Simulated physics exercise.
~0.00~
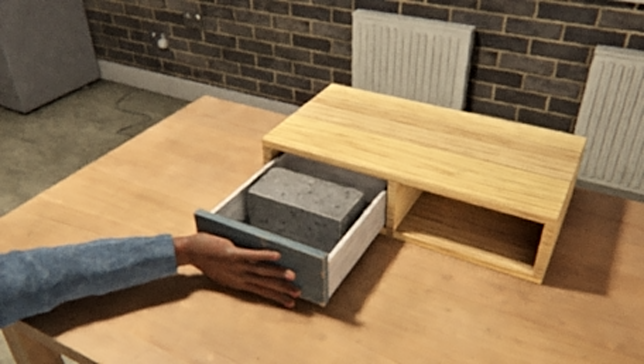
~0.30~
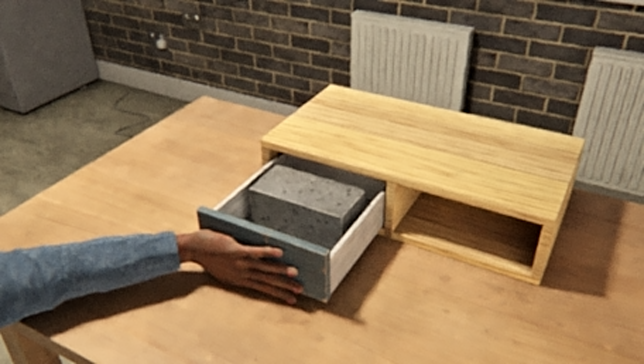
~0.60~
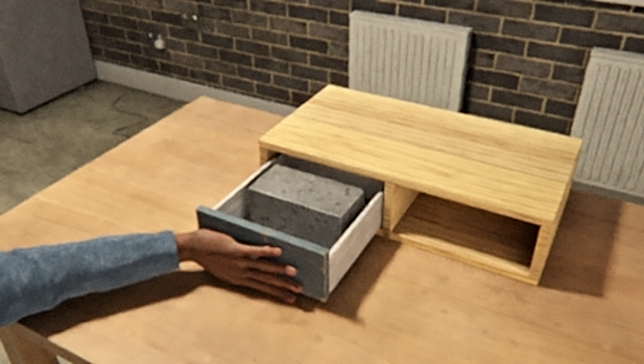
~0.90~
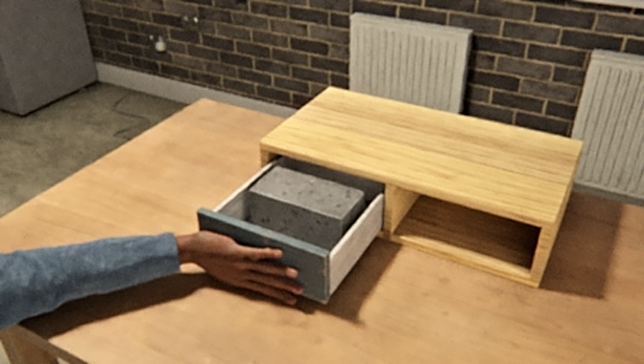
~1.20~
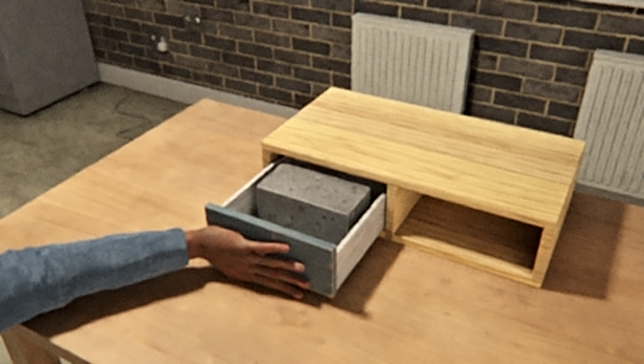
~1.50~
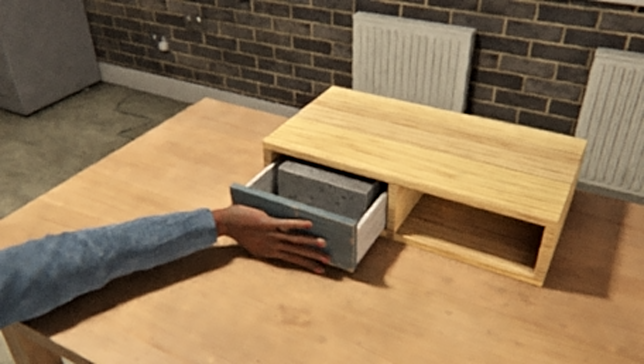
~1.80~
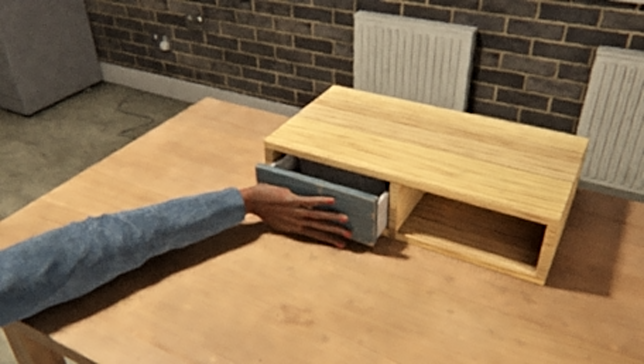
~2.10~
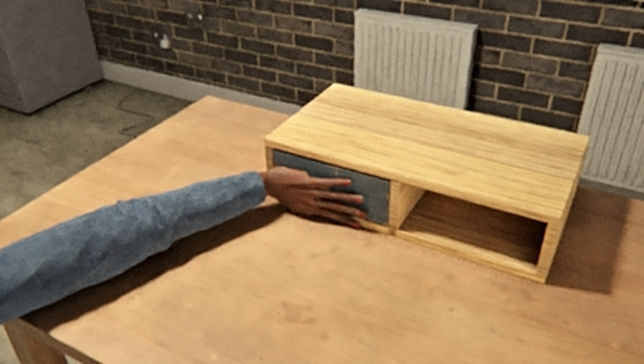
In a room with a dark brick wall and white radiators, a wooden table is seen from above at a slight angle, the view swaying a little. On it sits a pale wooden unit with an open compartment on the right and a blue-grey drawer pulled out on the left, holding a grey block. A hand in a blue sleeve rests against the drawer front, at first barely moving. Then it pushes the drawer steadily inward, and the block slides out of sight with it. Finally the drawer sits flush, the hand still against its front.
